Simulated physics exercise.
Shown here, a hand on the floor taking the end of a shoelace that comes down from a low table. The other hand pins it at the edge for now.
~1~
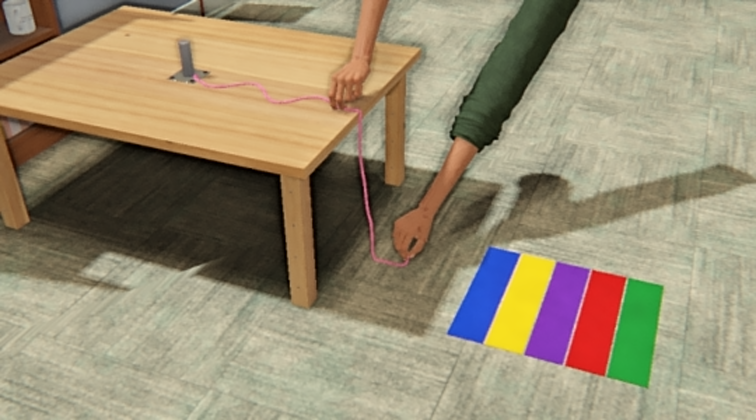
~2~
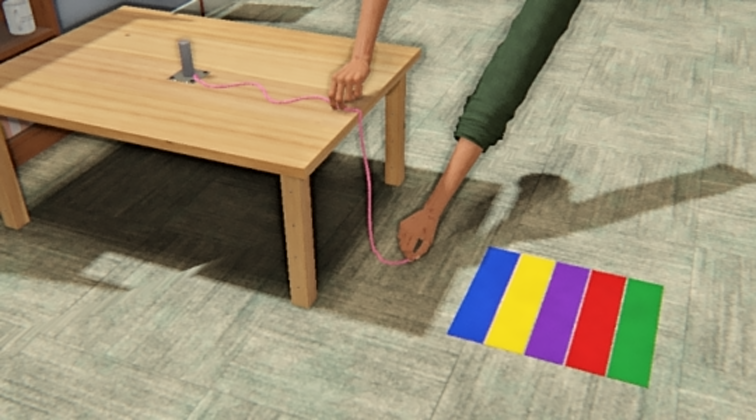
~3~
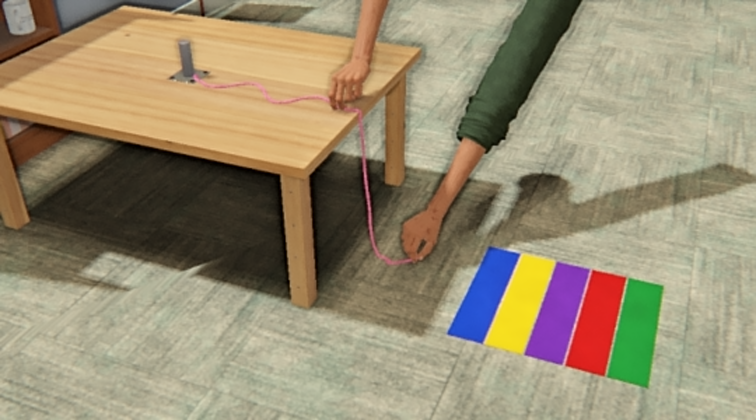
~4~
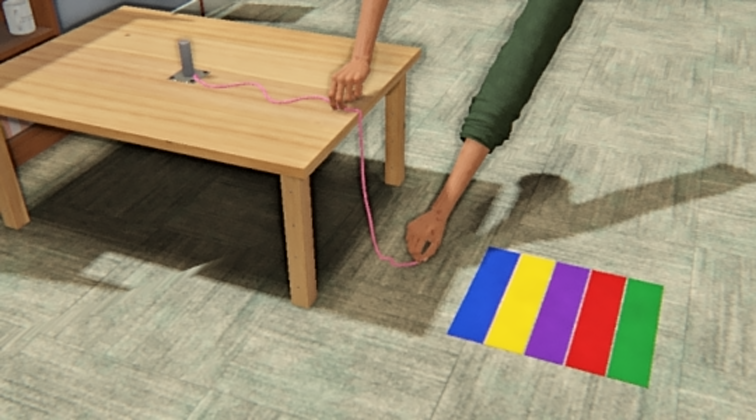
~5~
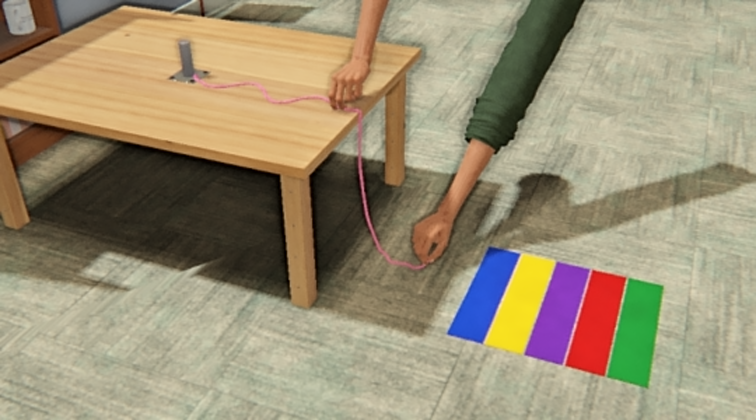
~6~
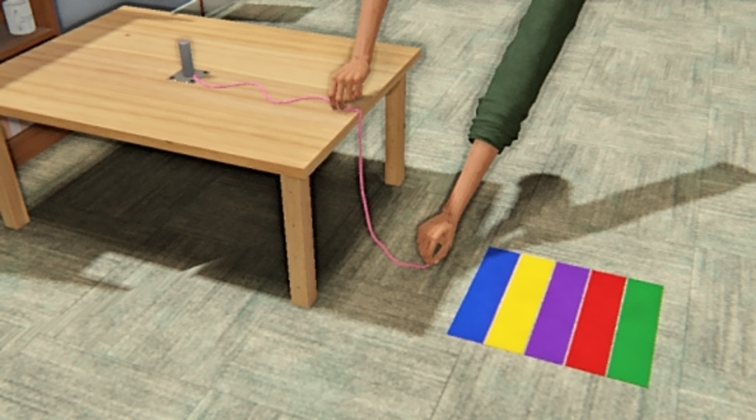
Hand near the floor drawing the end of a pink shoelace slightly right, while another hand pins it at a low table's edge.
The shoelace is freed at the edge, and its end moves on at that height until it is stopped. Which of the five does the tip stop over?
It gets as far as the purple strip.
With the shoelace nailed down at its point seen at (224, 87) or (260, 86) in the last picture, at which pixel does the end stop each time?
The places are (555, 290) and (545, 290).
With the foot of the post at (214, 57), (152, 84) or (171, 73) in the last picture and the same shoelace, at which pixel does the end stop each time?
Try by try, around (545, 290), (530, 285) and (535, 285).
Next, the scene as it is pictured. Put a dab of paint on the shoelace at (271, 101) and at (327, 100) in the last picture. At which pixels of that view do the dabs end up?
At (299, 99), then (353, 111).
A little later, end near (494, 277); over blue.
Next, end near (537, 287); over yellow.
When it is tight, end near (562, 293); over purple. The purple one.
